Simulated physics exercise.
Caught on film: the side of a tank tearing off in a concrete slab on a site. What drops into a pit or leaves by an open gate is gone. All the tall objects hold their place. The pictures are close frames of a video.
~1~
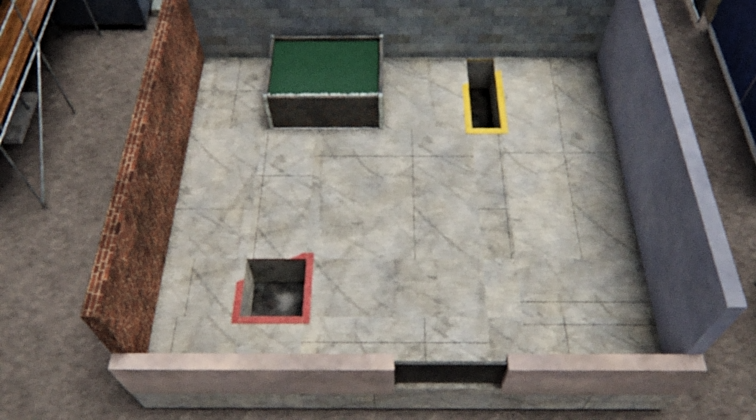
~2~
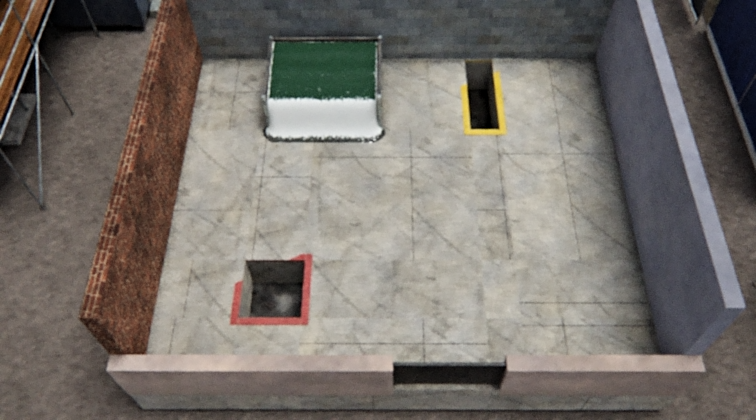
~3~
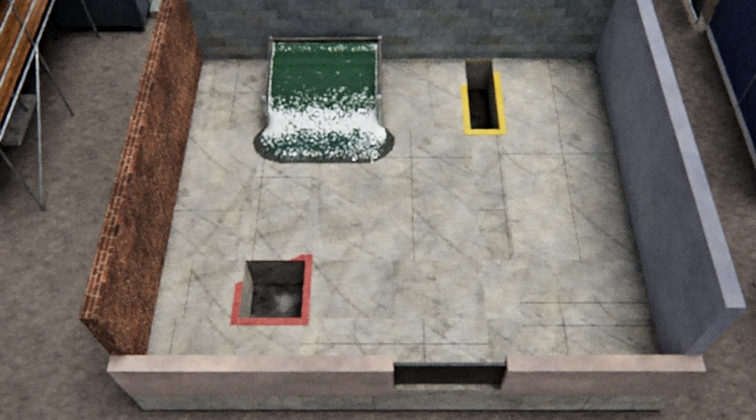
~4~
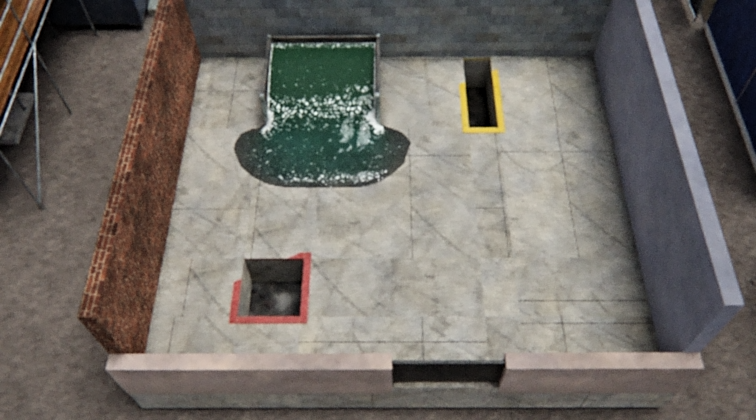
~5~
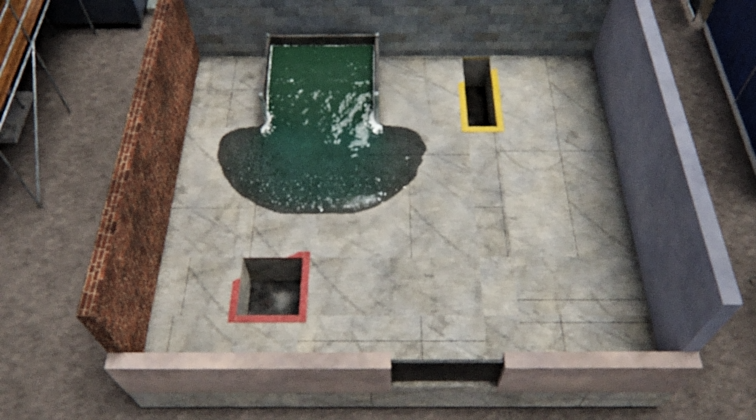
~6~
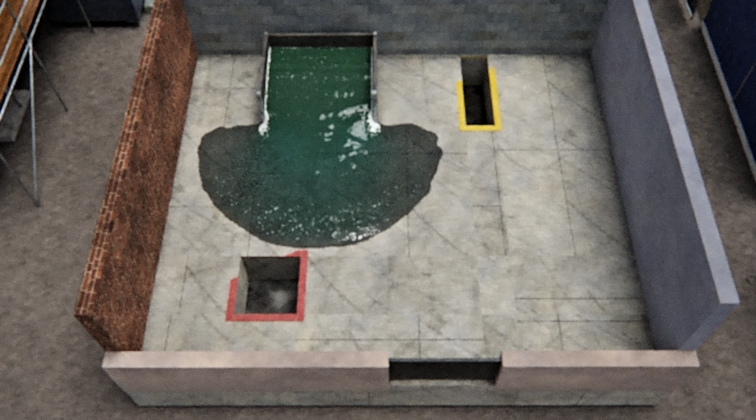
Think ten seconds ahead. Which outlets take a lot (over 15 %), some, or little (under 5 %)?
The gate takes under 5 %; the yellow pit takes under 5 %; the red pit takes over 15 %.
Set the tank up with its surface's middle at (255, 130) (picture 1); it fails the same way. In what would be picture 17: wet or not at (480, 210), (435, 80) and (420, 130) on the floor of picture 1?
In turn: Not flooded, dry, dry.
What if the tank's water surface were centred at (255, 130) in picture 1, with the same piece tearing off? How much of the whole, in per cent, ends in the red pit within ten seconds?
In per cent: Red 55.
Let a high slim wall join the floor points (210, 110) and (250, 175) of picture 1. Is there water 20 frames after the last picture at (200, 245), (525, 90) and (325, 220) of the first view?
In turn: Covered, dry, awash.
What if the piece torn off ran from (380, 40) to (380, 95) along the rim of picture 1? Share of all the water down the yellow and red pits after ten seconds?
Roughly, in per cent: Yellow 70, red 0.
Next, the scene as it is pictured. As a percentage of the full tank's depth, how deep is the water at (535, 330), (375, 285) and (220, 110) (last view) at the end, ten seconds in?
In turn 8, 4 and 0 in a hundred.
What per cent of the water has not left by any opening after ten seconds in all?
Some 58 per cent.
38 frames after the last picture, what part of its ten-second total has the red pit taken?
Some 80 per cent.
A moment on, water covers 40 % of the floor; the gate 0 %, the yellow pit 0 %, the red pit 5 %.
Next, water covers 50 % of the floor; the gate 0 %, the yellow pit 0 %, the red pit 13 %.
Then, water covers 55 % of the floor; the gate 0 %, the yellow pit 0 %, the red pit 19 %.
Later, water covers 60 % of the floor; the gate 0 %, the yellow pit 0 %, the red pit 33 %.
In the end, water covers 70 % of the floor; the gate 0 %, the yellow pit 1 %, the red pit 41 %.
